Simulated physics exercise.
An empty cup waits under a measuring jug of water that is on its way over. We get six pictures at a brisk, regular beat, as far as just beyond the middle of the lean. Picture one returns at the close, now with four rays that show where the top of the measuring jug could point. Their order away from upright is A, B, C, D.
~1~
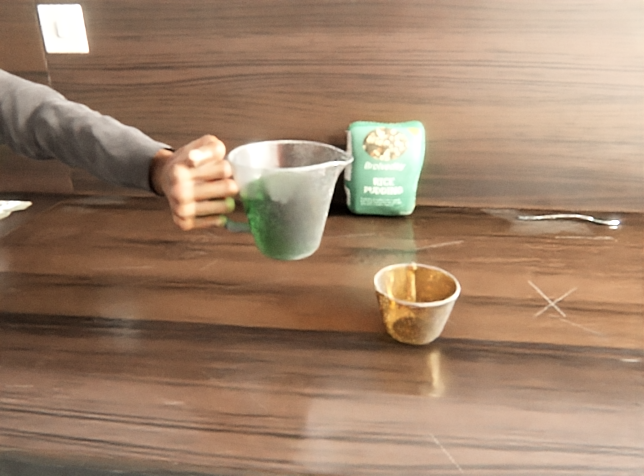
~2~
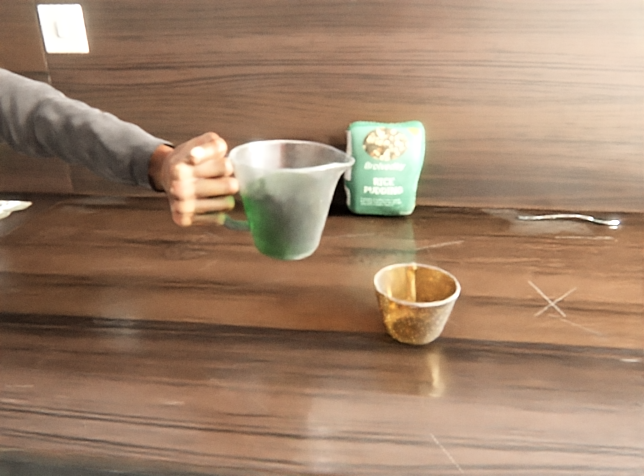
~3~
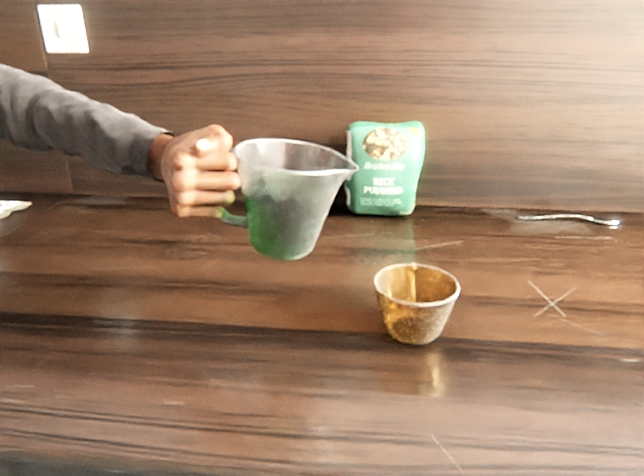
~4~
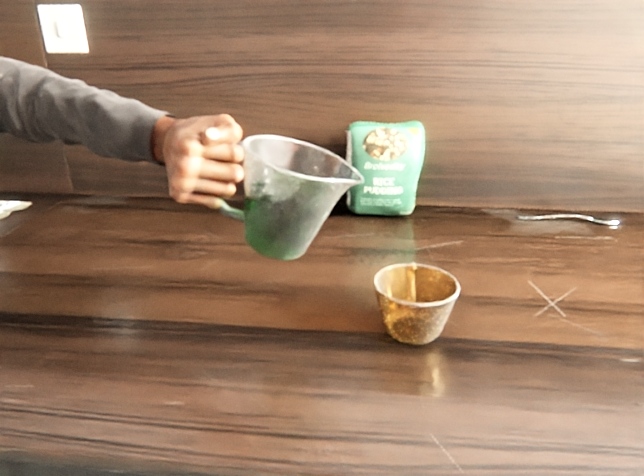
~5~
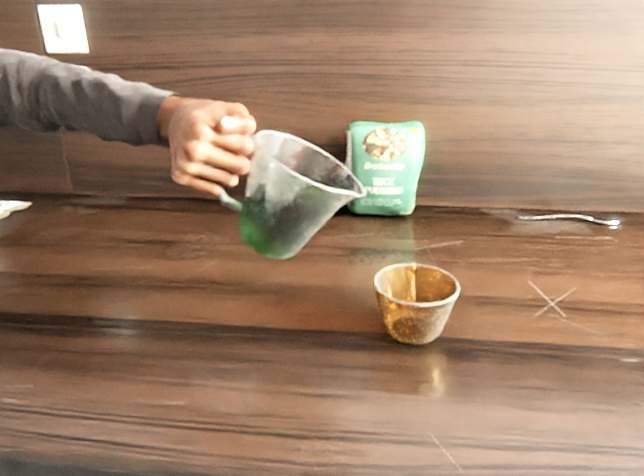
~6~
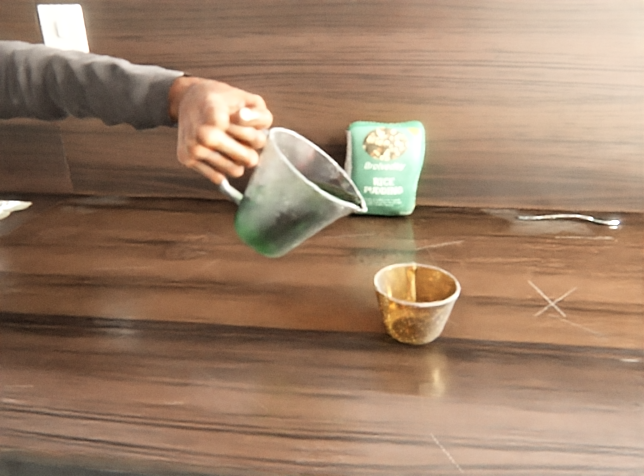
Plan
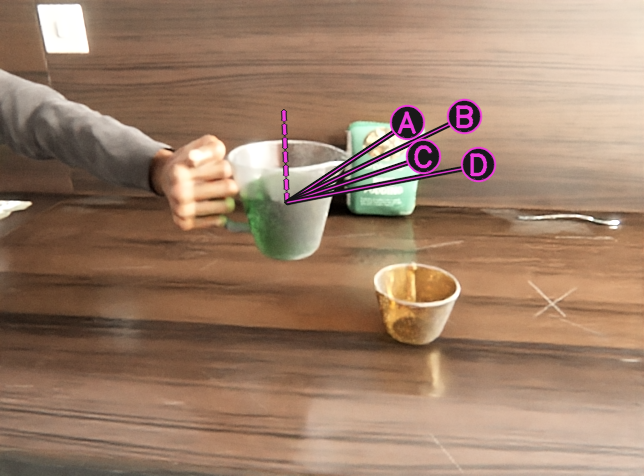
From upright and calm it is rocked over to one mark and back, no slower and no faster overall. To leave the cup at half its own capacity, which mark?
A is best.
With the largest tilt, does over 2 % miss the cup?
Yes.
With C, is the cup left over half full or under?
Over half.
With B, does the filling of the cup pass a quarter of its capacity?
Yes, clearly.
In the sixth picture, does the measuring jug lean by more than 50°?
No, it does not.
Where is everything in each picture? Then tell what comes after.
In the first frame, upright, lip at (351, 159); rim of the cup round (416, 282); nothing has left yet.
In the second frame, tipped about 2°, lip at (353, 161); nothing has left yet.
In the third frame, tipped about 8°, lip at (357, 168); nothing has left yet.
In the fourth frame, tipped about 16°, lip at (362, 179); nothing has left yet.
In the fifth frame, tipped about 27°, lip at (365, 193); nothing has left yet.
In the sixth frame, tipped about 39°, lip at (365, 208); nothing has left yet.
On the marked copy, A at (393, 132); B at (449, 124); C at (407, 162); D at (462, 168).
With A, the cup ends with about 46 % of what it can hold; 4 % of the water is spilt.
With B, the cup ends with about 69 % of what it can hold; 4 % of the water is spilt.
With C, the cup ends with about 78 % of what it can hold; 14 % of the water is spilt.
With D, the cup ends with about 76 % of what it can hold; 28 % of the water is spilt.
